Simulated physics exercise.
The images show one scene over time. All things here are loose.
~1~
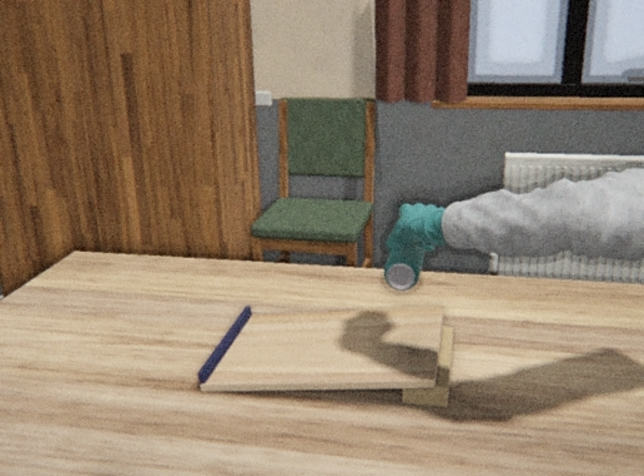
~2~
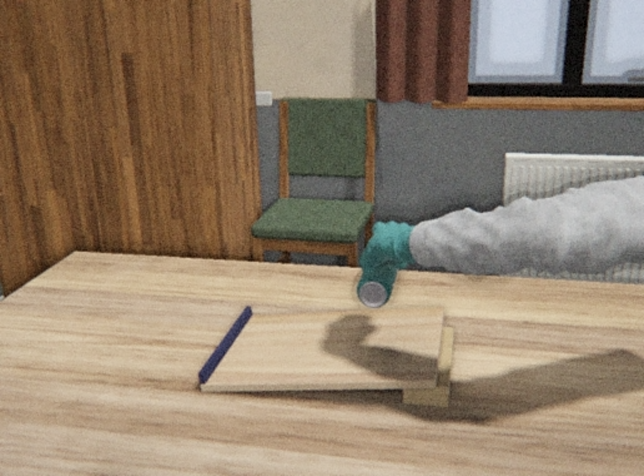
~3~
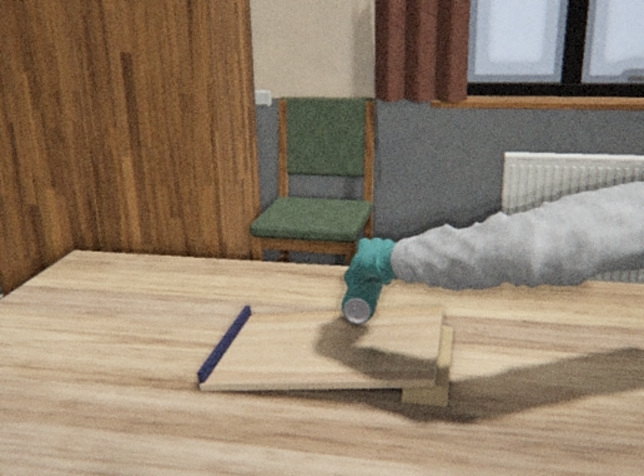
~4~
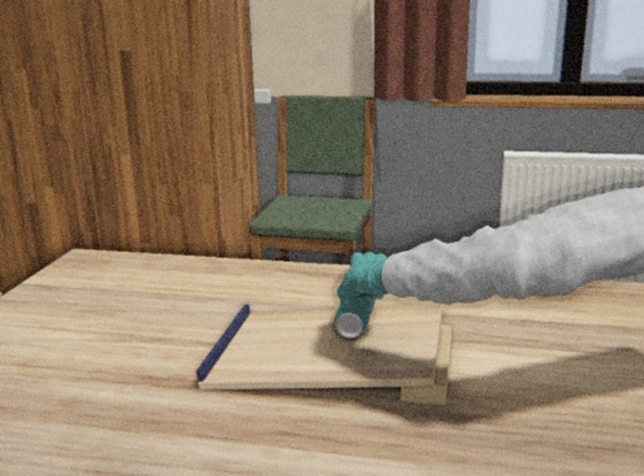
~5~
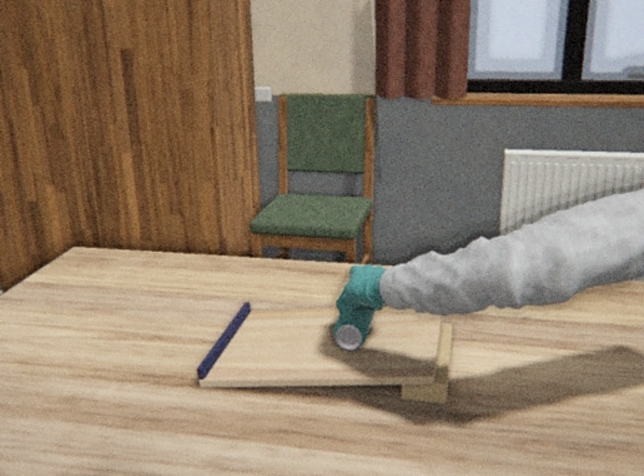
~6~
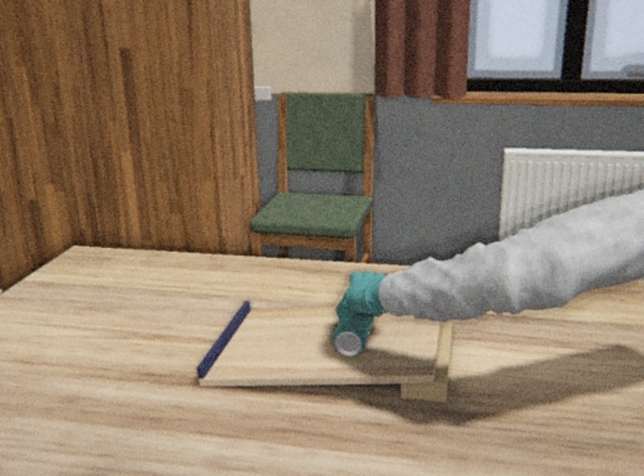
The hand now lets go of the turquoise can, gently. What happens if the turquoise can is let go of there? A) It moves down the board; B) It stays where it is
The answer is A.
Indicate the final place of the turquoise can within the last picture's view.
It ends up near (241, 327).
Then, 0.40 s later than the last frame, turquoise can moved a little near (340, 324).
Then, 0.70 s later than the last frame, turquoise can moved well along near (292, 325).
Then, 0.80 s later than the last frame, turquoise can moved well along near (270, 326).
Then, 0.90 s later than the last frame, turquoise can moved well along near (245, 327).
When it is over, moved from the start, turquoise can. End places, in pixels of the last picture, turquoise can near (242, 327). The turquoise can goes downhill.
